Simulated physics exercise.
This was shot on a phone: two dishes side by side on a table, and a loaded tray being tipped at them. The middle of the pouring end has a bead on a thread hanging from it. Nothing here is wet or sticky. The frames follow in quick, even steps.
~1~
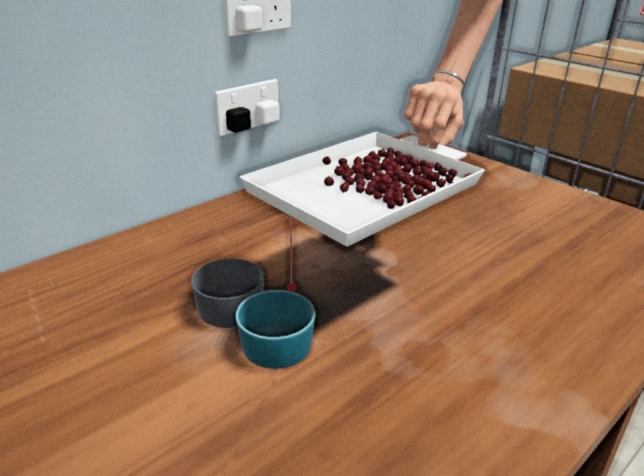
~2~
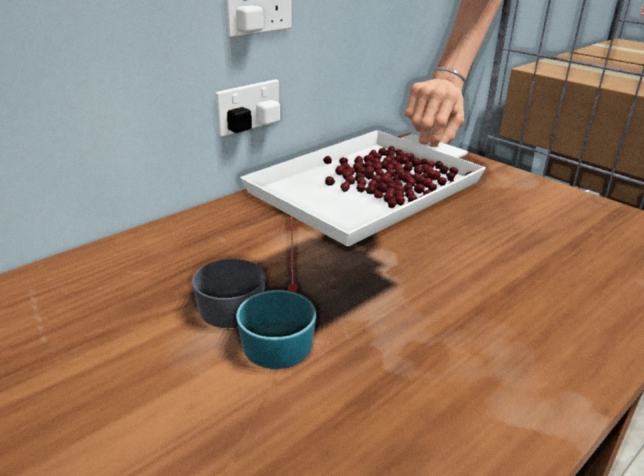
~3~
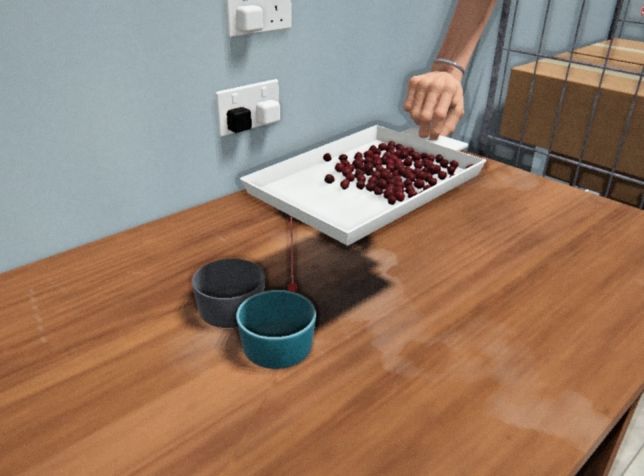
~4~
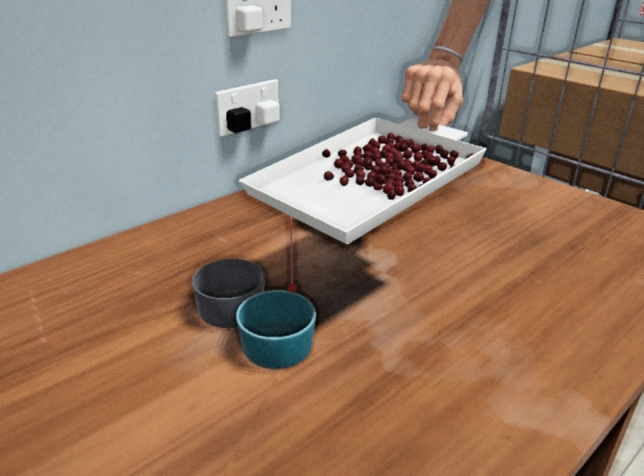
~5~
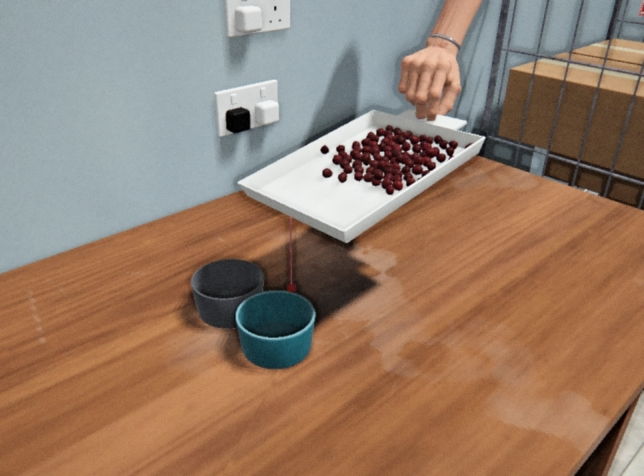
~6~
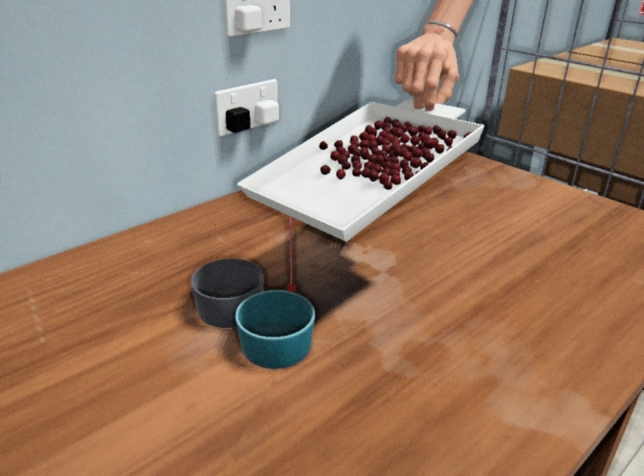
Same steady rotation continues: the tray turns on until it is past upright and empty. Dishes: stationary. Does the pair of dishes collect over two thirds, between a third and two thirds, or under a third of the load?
Highest range.
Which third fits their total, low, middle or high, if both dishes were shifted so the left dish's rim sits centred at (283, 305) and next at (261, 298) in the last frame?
For the first try it's under a third, and for the second it's in the middle band.
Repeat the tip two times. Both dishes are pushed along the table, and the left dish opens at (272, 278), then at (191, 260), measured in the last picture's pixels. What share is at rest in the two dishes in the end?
Around 20 and then 70 per cent.
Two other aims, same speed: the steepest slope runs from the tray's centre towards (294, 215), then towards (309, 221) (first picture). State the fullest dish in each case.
In the first case it's the dish to the right, and in the second it's the dish to the right.
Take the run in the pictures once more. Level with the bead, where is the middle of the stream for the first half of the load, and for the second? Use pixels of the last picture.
The first part passes (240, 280); everything after passes (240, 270).
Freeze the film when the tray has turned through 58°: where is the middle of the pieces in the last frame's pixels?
The load's middle is around (280, 184).
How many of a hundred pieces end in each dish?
Final share: Left dish at 70 per cent, right dish at 20 per cent.
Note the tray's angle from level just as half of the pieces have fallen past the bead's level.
Close to 100 degrees, I reckon.
Just after the last frame, tray tipped steeply; almost all on the tray; about a tenth in the left dish; just a few in the air.
A moment on, tray tipped right over; roughly two thirds on the tray; about a tenth in the right dish; about a tenth in the left dish; just a few outside both; roughly a quarter in the air.
Further on, tray tipped past a quarter turn; roughly a quarter in the right dish; roughly two thirds in the left dish; about a tenth outside both.
When it is over, tray tipped past a quarter turn; roughly a quarter in the right dish; roughly two thirds in the left dish; about a tenth outside both.
